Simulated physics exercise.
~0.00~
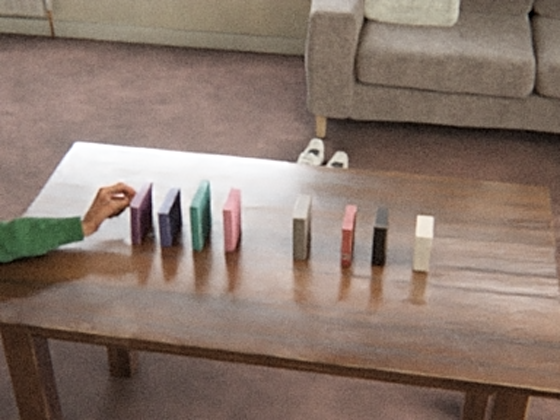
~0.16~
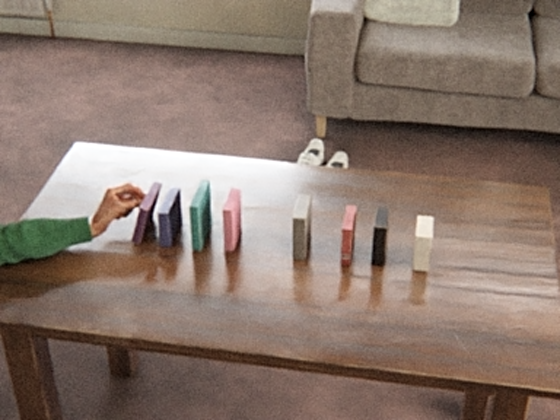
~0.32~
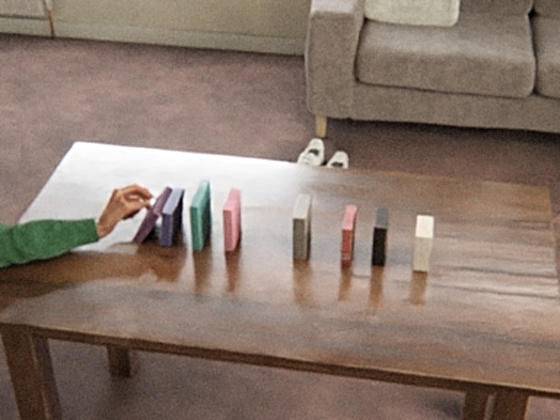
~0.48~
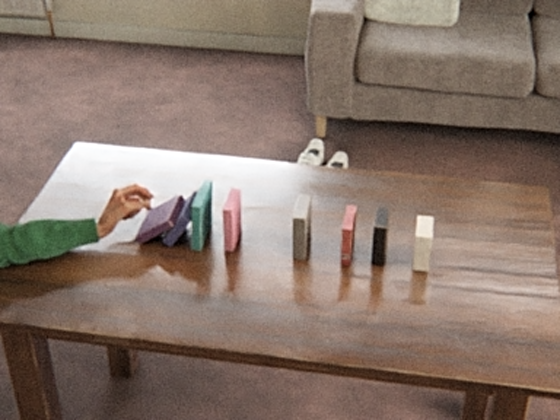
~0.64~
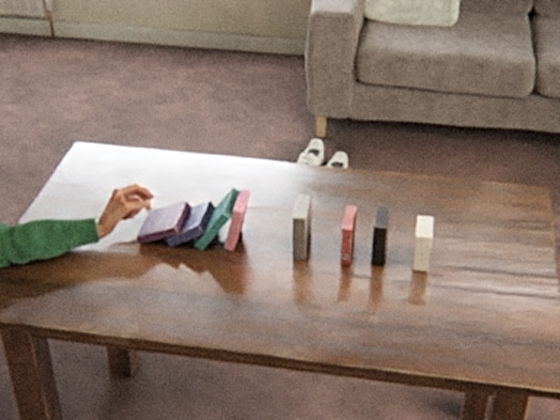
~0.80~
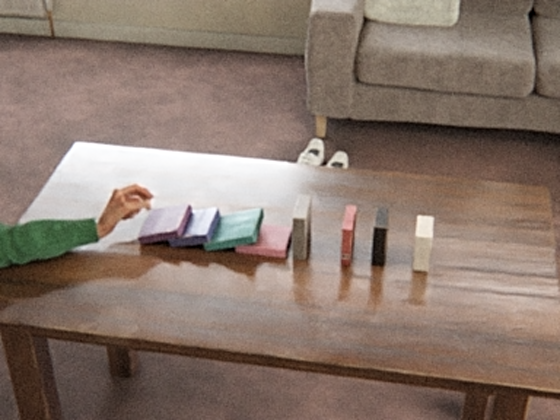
A hand tips the purple board, toppling four pieces rightward while the other four stay upright.
